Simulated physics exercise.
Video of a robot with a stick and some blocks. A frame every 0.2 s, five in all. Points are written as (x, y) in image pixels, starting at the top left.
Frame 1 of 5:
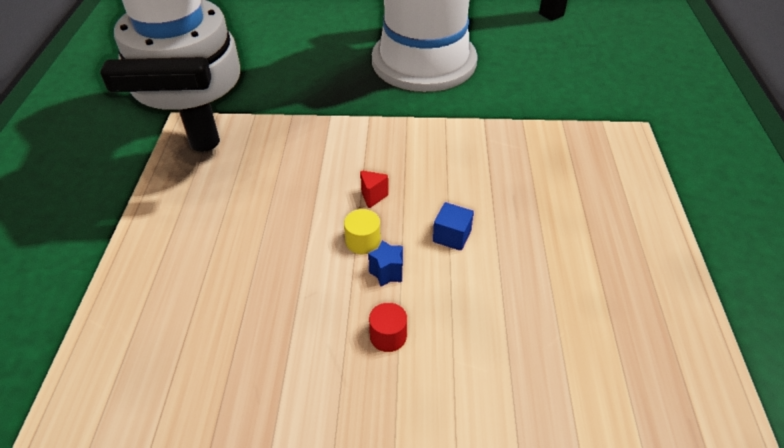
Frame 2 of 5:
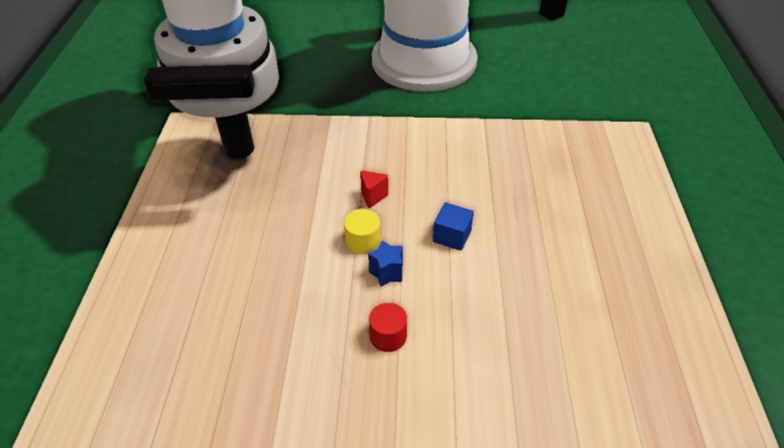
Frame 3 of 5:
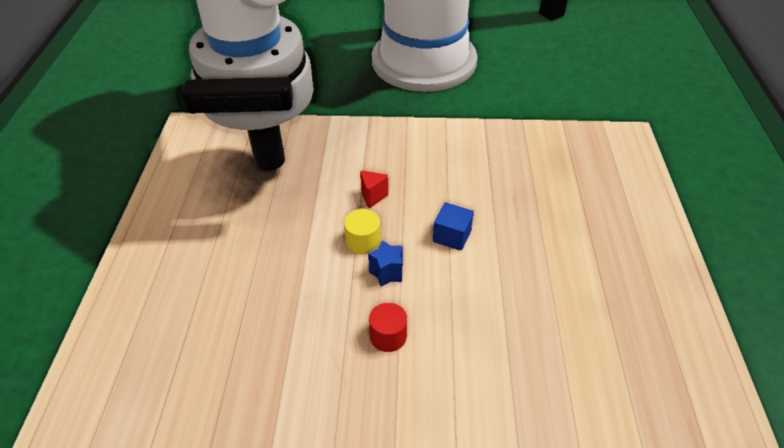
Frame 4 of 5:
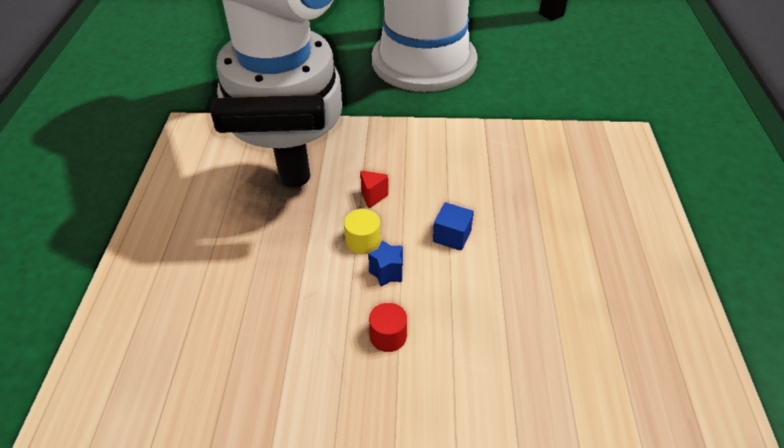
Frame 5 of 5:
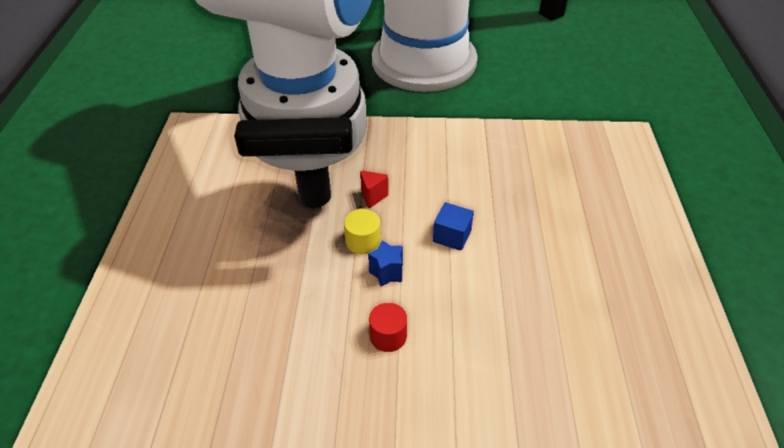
On a wooden board, a robot's black stick moves right and nearer past still blocks.
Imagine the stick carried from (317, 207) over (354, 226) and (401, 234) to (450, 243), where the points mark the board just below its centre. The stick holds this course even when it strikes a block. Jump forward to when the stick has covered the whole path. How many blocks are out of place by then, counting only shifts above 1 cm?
Blocks displaced: At least 3.
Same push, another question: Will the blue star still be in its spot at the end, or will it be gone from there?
The block in question is displaced by the end.
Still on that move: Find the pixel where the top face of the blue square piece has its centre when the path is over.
In the picture, that point is around (483, 215).
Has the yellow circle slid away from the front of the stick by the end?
I'd say yes.
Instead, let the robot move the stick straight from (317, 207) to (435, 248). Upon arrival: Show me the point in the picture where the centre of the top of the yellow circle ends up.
I'd place it at (384, 240), taking the centre of its top.
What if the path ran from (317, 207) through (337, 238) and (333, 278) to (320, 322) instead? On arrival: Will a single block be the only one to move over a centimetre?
Yes.
The first path, step by step. One third of the way, stick at (354, 216); yellow circle at (373, 228).
Two thirds of the way, stick at (403, 224); yellow circle at (405, 242); blue star at (392, 269), turned 25° clockwise.
At the end, stick at (451, 233); yellow circle at (408, 244); red triangular piece still; blue star at (392, 269), turned 25° clockwise; blue square piece at (483, 215), turned 45° anticlockwise.
